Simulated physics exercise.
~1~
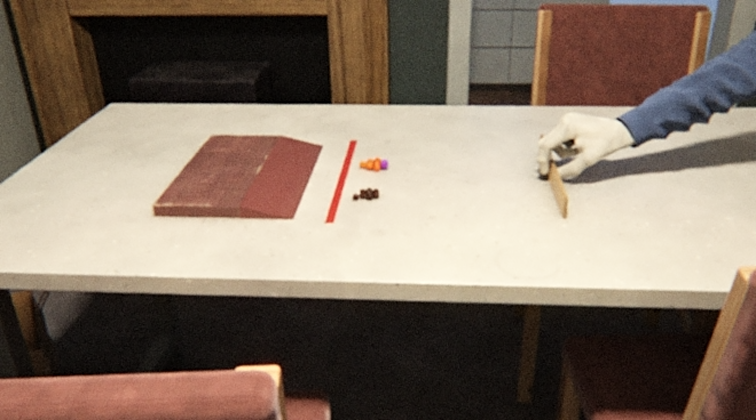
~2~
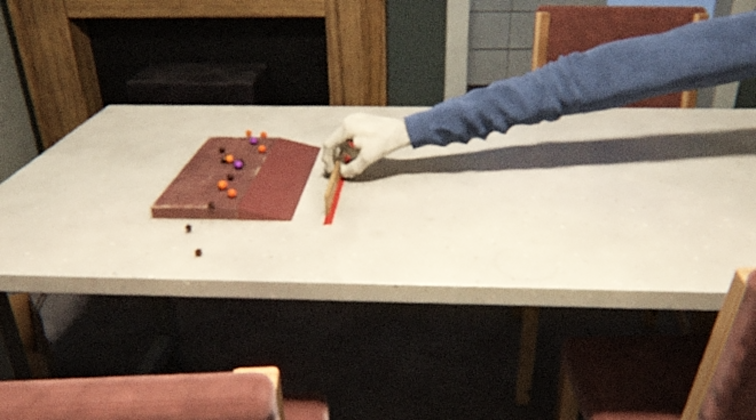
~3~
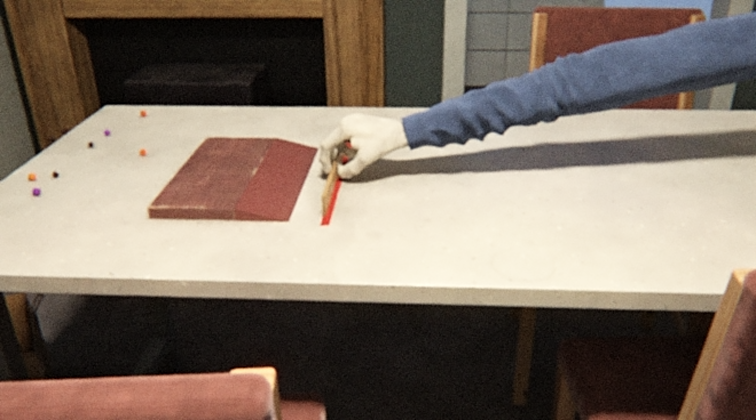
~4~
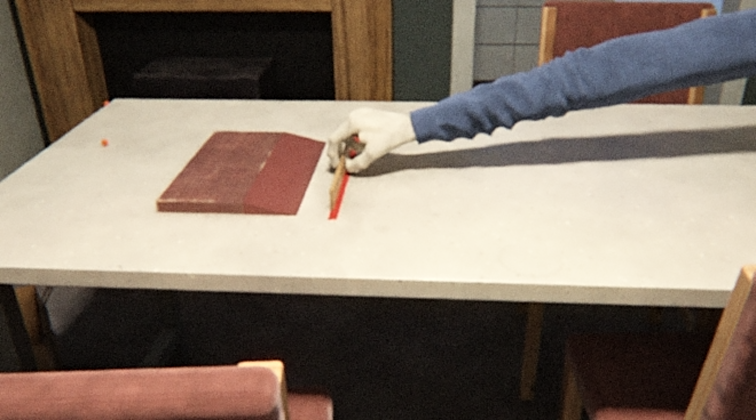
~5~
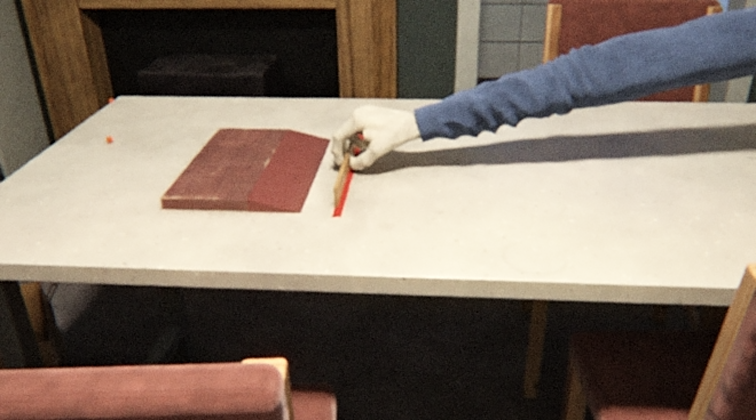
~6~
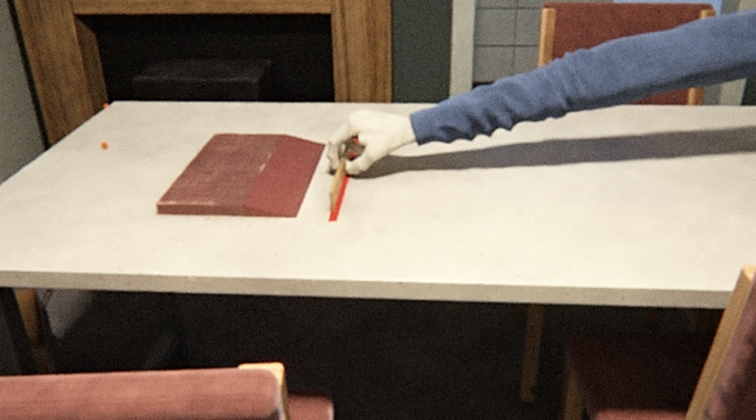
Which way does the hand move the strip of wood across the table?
The hand moves the strip of wood to the left, until it stops at the red tape.
